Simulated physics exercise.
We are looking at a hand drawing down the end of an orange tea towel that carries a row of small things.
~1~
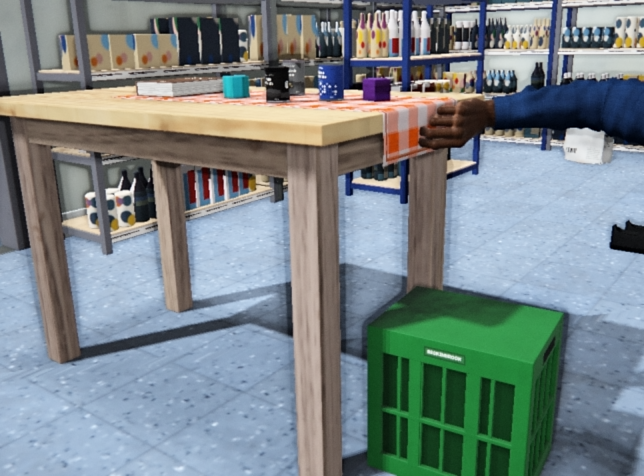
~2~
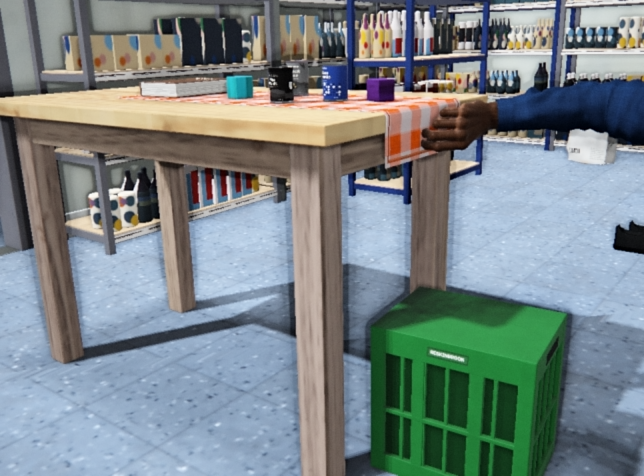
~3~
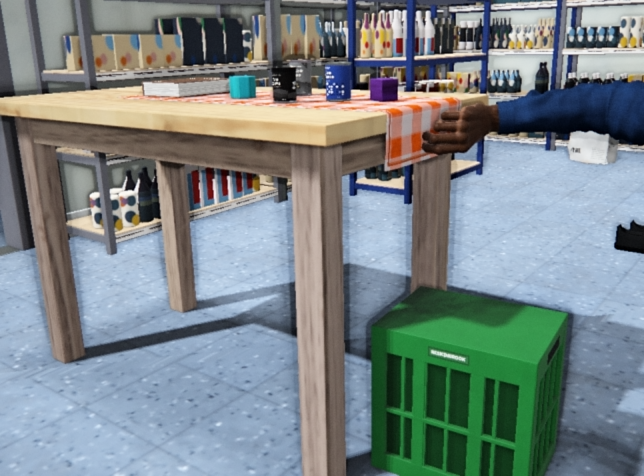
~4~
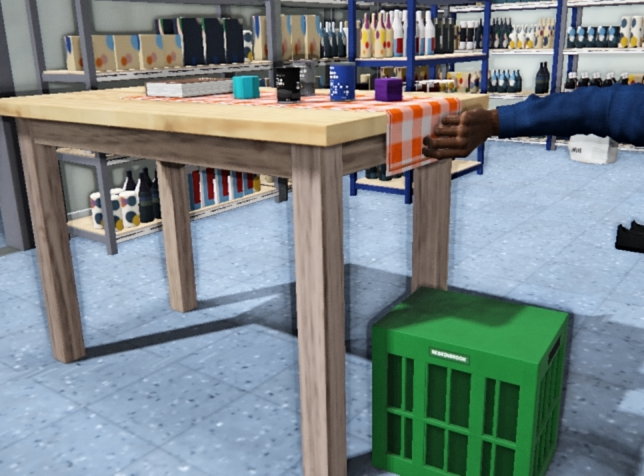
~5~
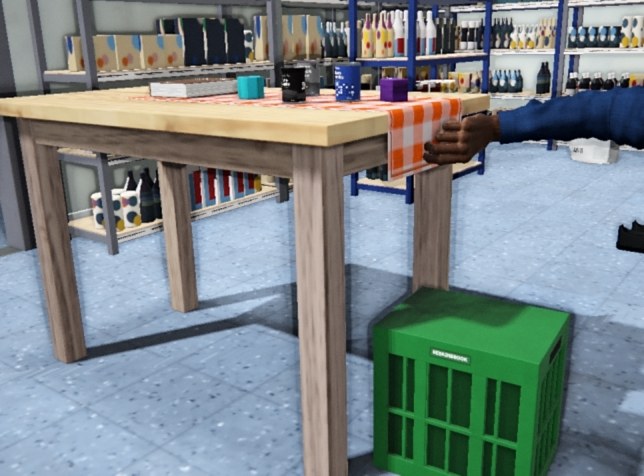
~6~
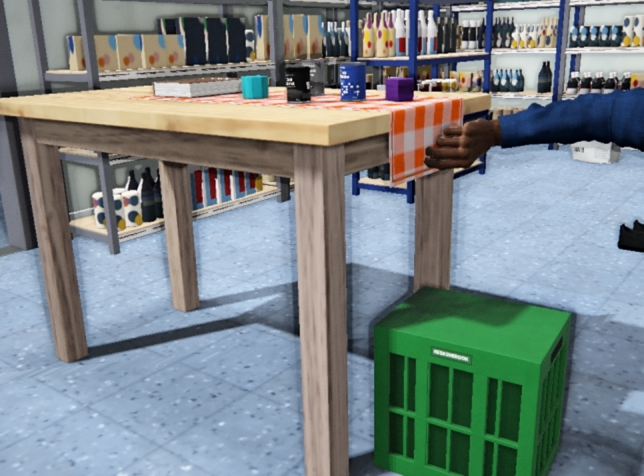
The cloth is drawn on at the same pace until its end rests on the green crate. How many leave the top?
The table loses three.
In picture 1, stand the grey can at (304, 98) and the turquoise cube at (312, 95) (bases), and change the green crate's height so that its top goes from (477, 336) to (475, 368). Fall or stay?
The grey can drops off; the turquoise cube comes down.
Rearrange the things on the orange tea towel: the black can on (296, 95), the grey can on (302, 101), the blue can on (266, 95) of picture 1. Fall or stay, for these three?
The black can survives; the grey can tumbles off; the blue can holds on.
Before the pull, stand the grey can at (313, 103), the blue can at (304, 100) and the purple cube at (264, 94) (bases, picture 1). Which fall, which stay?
The grey can goes over; the blue can falls; the purple cube holds on.
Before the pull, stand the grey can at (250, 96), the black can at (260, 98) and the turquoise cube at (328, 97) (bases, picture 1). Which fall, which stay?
The grey can stays on; the black can remains up; the turquoise cube comes down.
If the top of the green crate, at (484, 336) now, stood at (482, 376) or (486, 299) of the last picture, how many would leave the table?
The count: 4 and 2.
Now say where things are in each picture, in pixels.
The first picture shows hem (383, 166); purple cube (377, 78); blue can (331, 62); black can (277, 67); grey can (293, 60); turquoise cube (236, 76); top of the crate (477, 336).
The second picture shows hem (386, 168); purple cube (380, 79).
The third picture shows hem (385, 171); blue can (338, 63).
The fourth picture shows hem (386, 176); black can (288, 67); top of the crate (481, 336).
The fifth picture shows hem (389, 182); grey can (309, 61).
The sixth picture shows hem (390, 188); purple cube (399, 78); blue can (353, 62); black can (298, 67); grey can (313, 60); turquoise cube (255, 76).
Soon after, hem near (429, 263); purple cube and blue can gone.
After that, hem on the crate; purple cube, blue can and black can gone.
In the end, hem on the crate; purple cube, blue can and black can gone. The count of fallen things is three.
